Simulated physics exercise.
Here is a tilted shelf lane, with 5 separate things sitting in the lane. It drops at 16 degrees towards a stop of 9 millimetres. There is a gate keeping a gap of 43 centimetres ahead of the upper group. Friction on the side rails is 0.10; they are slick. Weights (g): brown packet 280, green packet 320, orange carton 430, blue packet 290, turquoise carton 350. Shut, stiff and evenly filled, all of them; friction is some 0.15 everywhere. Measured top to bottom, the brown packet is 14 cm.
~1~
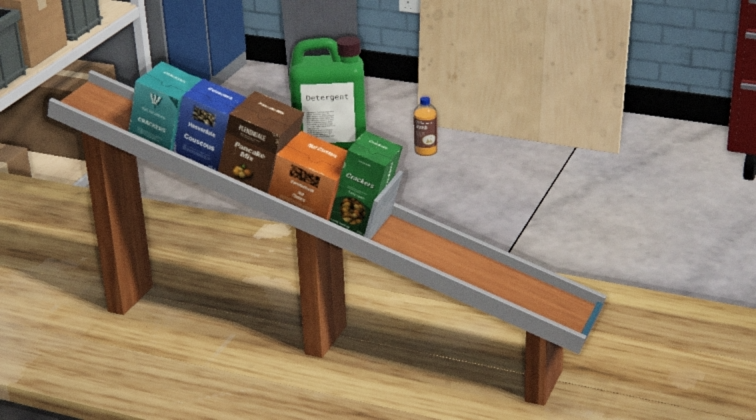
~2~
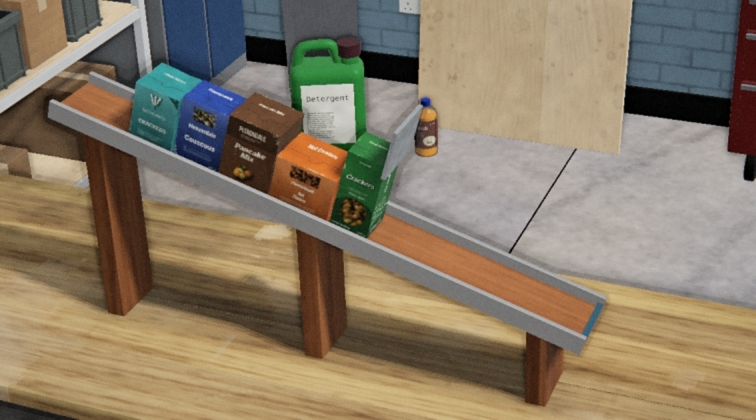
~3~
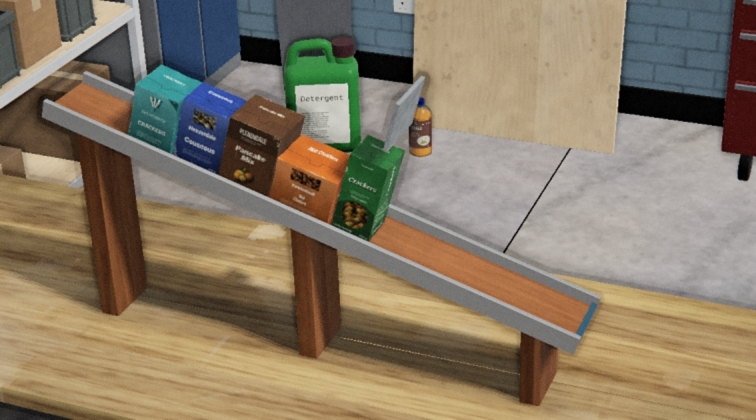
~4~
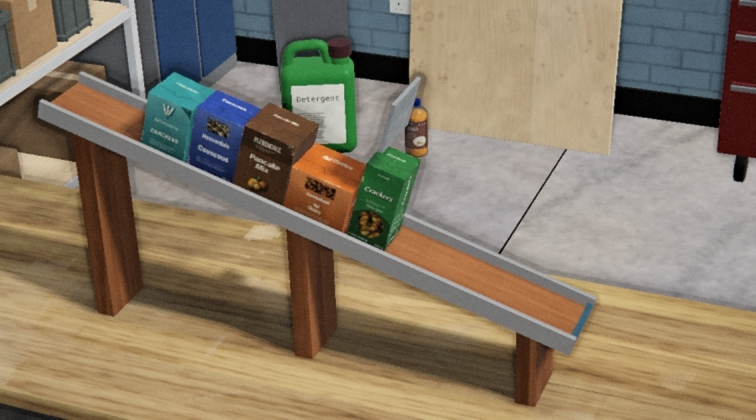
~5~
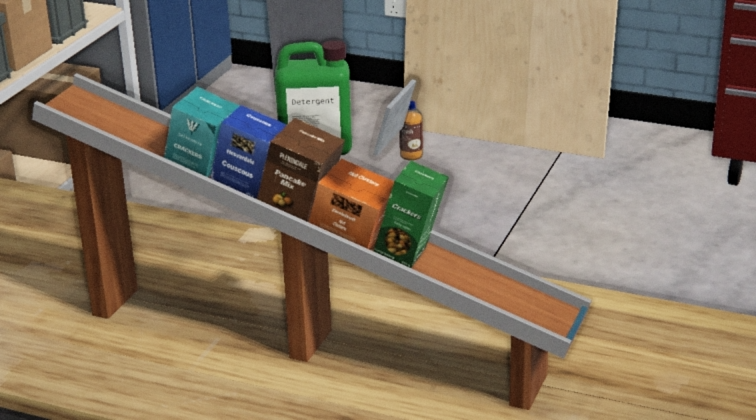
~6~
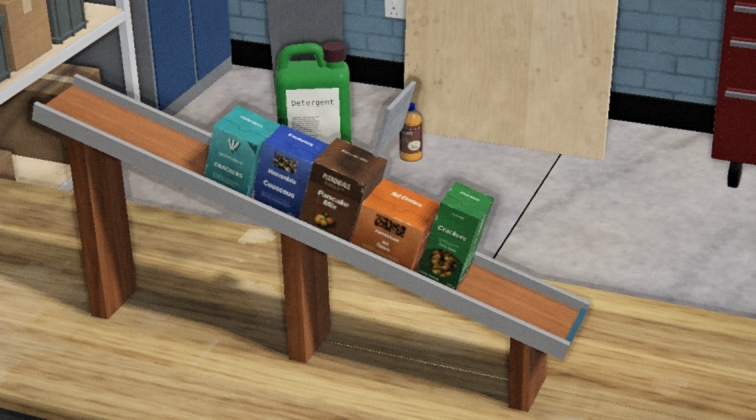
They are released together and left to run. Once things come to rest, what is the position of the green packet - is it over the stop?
Out of the lane.
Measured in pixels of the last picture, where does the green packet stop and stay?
Roughly at pixel (705, 413).
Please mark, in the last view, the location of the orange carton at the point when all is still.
Close to pixel (548, 293) in the final view.
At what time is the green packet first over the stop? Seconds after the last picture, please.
Answer: Near 0.4 s.
Then, 0.20 s after the last picture, leader 4 cm from the stop; green packet near (544, 276).
Then, 0.40 s after the last picture, green packet tipped 33° from how it sat near (590, 292).
At rest, over the stop, green packet; the other 4 in the lane. In the last view, green packet near (705, 413).
